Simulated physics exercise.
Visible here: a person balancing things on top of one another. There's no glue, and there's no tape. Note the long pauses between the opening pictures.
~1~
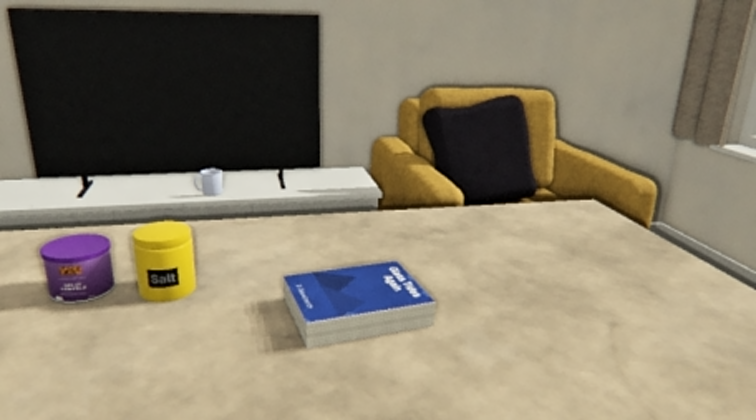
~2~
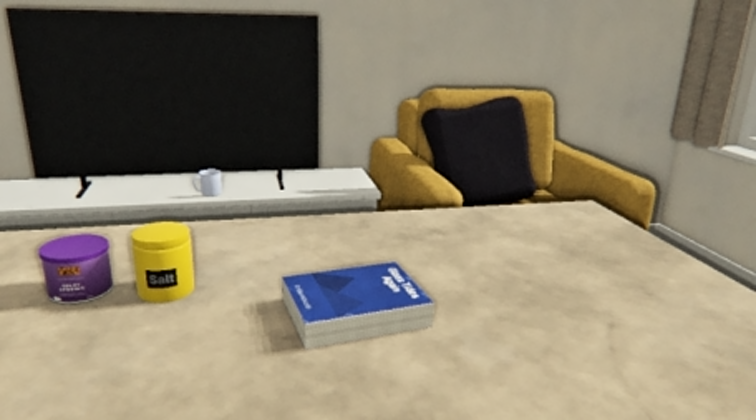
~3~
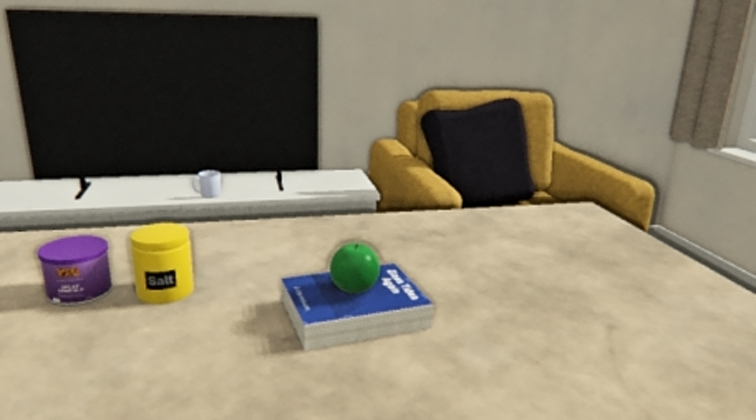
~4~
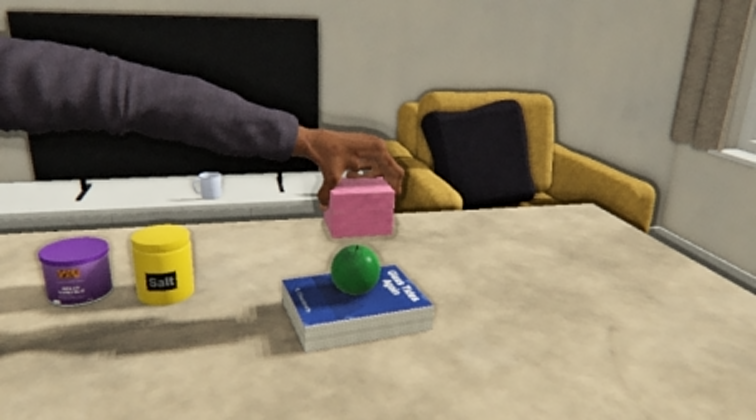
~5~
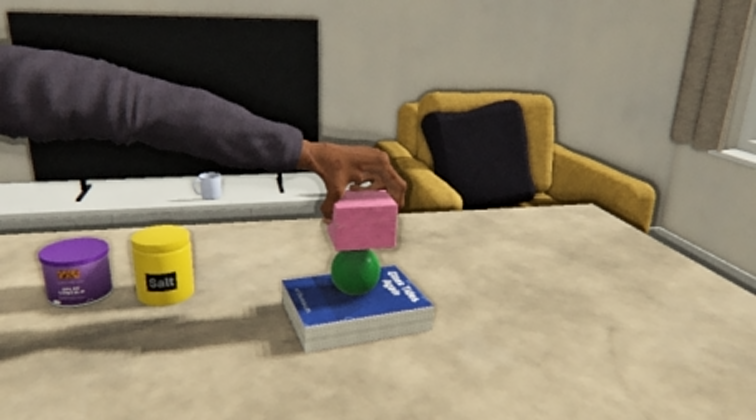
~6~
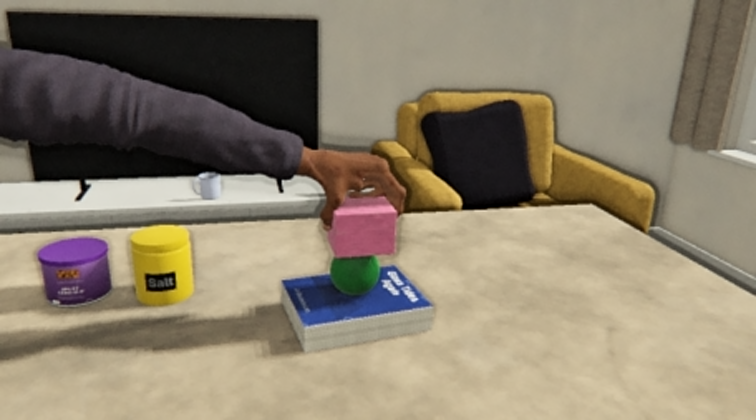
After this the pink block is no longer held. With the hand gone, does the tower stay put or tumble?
I predict a tumble.
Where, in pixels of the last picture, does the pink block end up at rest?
Around (493, 291).
Then, 0.50 s after the last picture, pink block now fallen.
Then, 0.60 s after the last picture, things are still on the move.
Then, 1.10 s after the last picture, nothing new.
At rest, fallen, pink block; the other 4 in place. Seen from the same camera at the end, pink block near (492, 291). The pile gives way.
